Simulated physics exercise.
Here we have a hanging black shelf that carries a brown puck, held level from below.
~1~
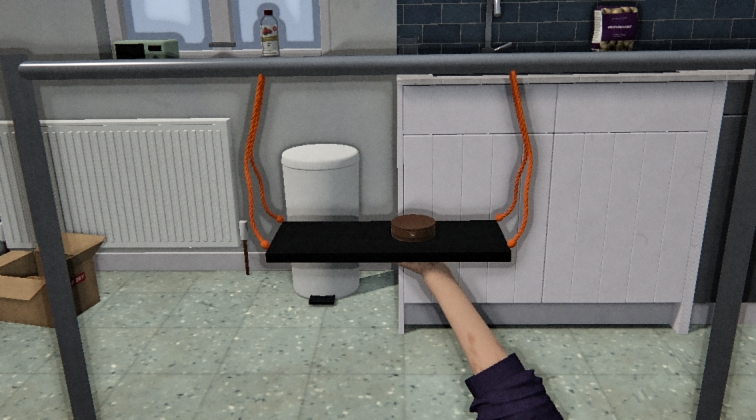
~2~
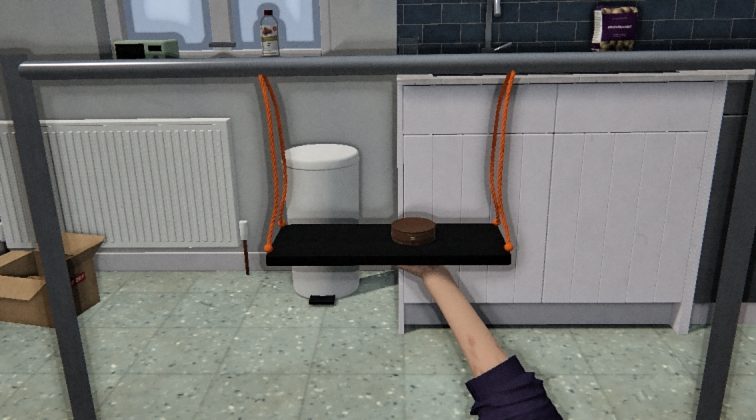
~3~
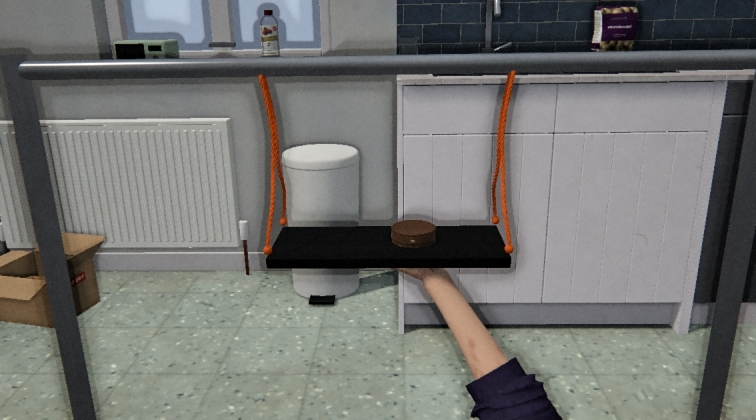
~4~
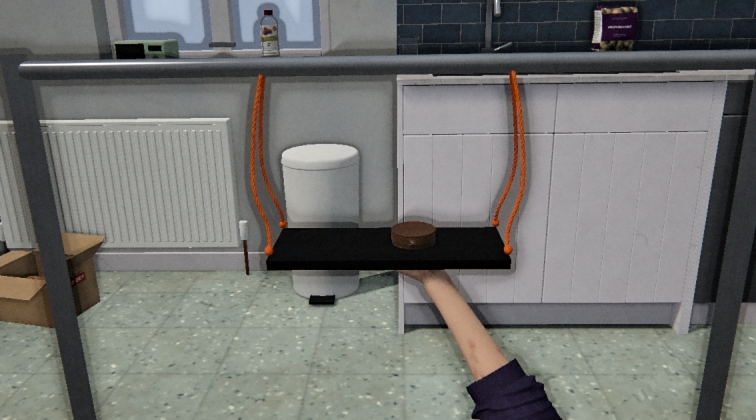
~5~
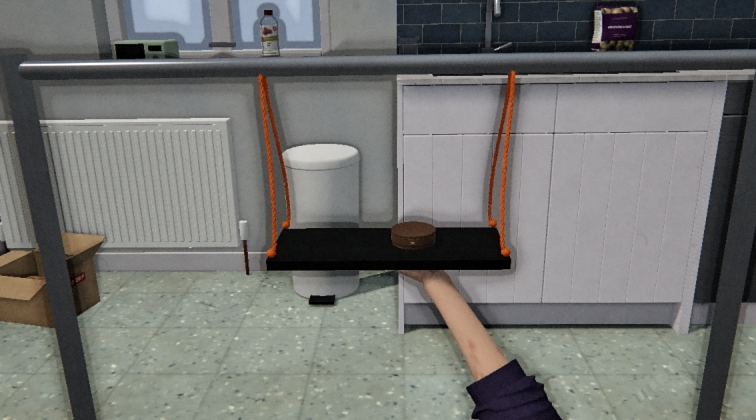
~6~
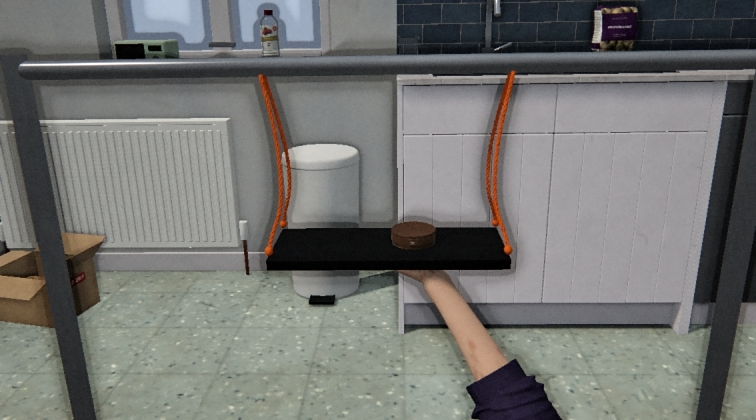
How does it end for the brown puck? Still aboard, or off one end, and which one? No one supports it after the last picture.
It ends still aboard.
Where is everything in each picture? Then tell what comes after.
In the first frame, brown puck (413, 228); black shelf (388, 258).
In the second frame, brown puck (413, 231).
In the third frame, brown puck (413, 234).
In the fourth frame, brown puck (413, 235); black shelf (388, 265).
In the fifth frame, brown puck (413, 236).
In the sixth frame, brown puck (413, 236); black shelf (388, 265); left shoelaces almost straight; right shoelaces almost straight.
Then, 0.44 s after the last picture, board level; puck on the board near (414, 238).
At rest, board level; puck on the board near (413, 239). The brown puck stays on the board.
